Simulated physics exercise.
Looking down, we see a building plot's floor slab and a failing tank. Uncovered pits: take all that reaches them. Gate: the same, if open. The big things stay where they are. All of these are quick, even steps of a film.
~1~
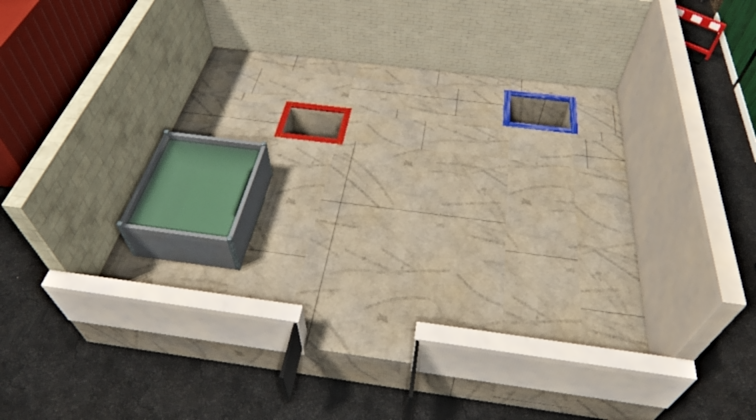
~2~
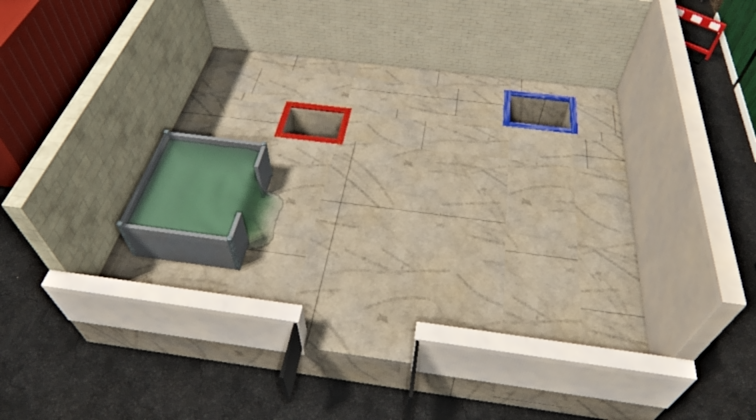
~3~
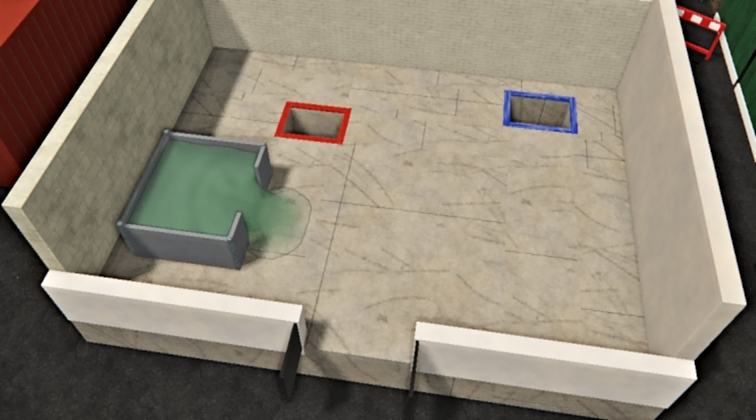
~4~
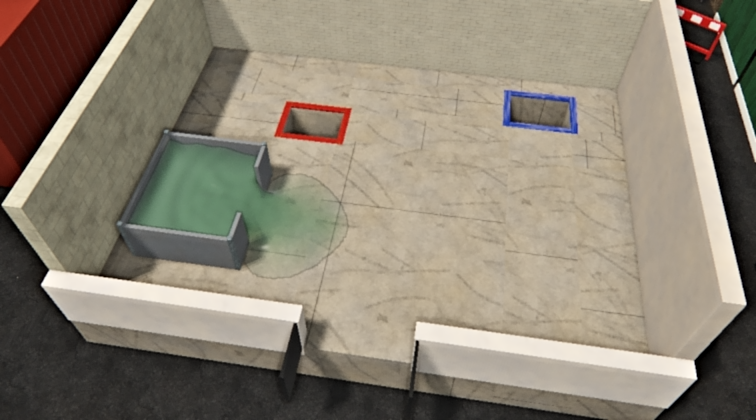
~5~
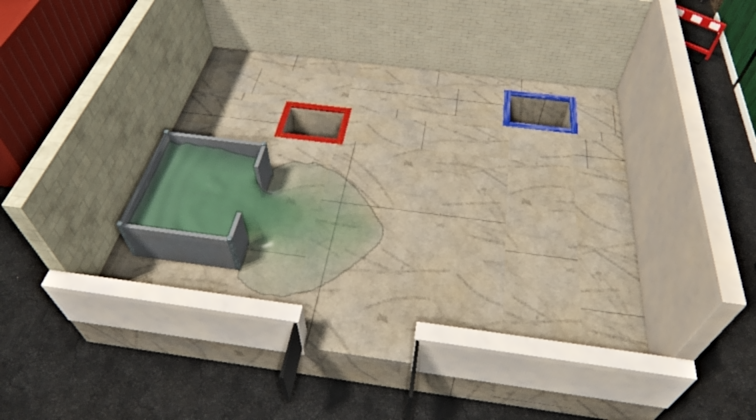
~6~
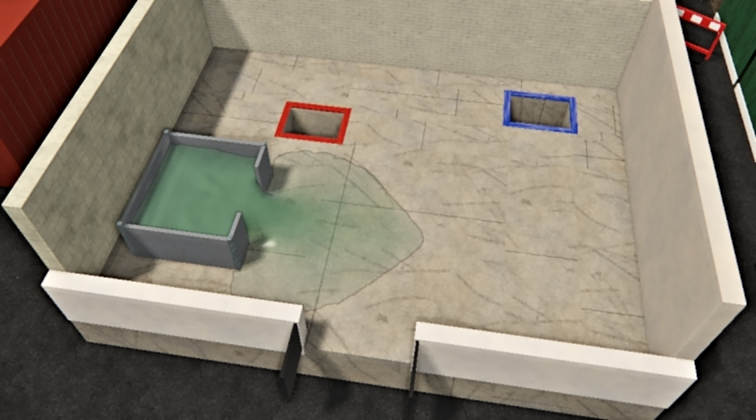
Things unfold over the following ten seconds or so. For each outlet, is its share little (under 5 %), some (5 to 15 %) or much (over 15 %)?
Shares: The gate gets some; the red pit gets little; the blue pit gets much.
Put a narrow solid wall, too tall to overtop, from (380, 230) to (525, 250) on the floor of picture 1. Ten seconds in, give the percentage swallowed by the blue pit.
Parts in a hundred: Blue 25.
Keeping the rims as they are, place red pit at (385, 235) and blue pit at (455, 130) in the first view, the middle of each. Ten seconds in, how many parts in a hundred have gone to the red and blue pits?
The red pit takes around 30 percent, while the blue pit takes around 10 percent.
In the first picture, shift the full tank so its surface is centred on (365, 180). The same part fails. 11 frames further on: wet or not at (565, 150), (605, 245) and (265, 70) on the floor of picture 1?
Okay, first one got wet, second one got wet, last one high and dry.
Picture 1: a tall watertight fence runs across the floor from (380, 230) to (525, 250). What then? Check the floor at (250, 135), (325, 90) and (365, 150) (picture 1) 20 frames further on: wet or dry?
Spared; spared; swamped.
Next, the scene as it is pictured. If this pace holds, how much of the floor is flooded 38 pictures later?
I reckon 60 per cent or so.
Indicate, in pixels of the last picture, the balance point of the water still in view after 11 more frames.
Roughly (320, 226) in the last picture.
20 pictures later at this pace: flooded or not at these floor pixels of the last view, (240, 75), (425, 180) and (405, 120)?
Well, in turn they'd be dry underfoot, wet underfoot and wet underfoot.
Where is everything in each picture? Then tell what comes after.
Still water in the tank at (197, 186), in the first picture.
The front is at (274, 197), out from the gap at (251, 211), in the second picture.
The front is at (304, 207), out from the gap at (252, 211), in the third picture.
Water pours out at (252, 212) and has run to (342, 224), in the fourth picture.
The front is at (379, 232), out from the gap at (251, 211), in the fifth picture.
The front is at (417, 237), out from the gap at (251, 211), in the sixth picture.
A moment on, water covers 35 % of the floor; the gate 0 %, the red pit 0 %, the blue pit 0 %.
Next, water covers 55 % of the floor; the gate 2 %, the red pit 0 %, the blue pit 0 %.
Then, water covers 65 % of the floor; the gate 5 %, the red pit 0 %, the blue pit 2 %.
Later, water covers 60 % of the floor; the gate 7 %, the red pit 1 %, the blue pit 8 %.
In the end, water covers 65 % of the floor; the gate 10 %, the red pit 1 %, the blue pit 23 %.
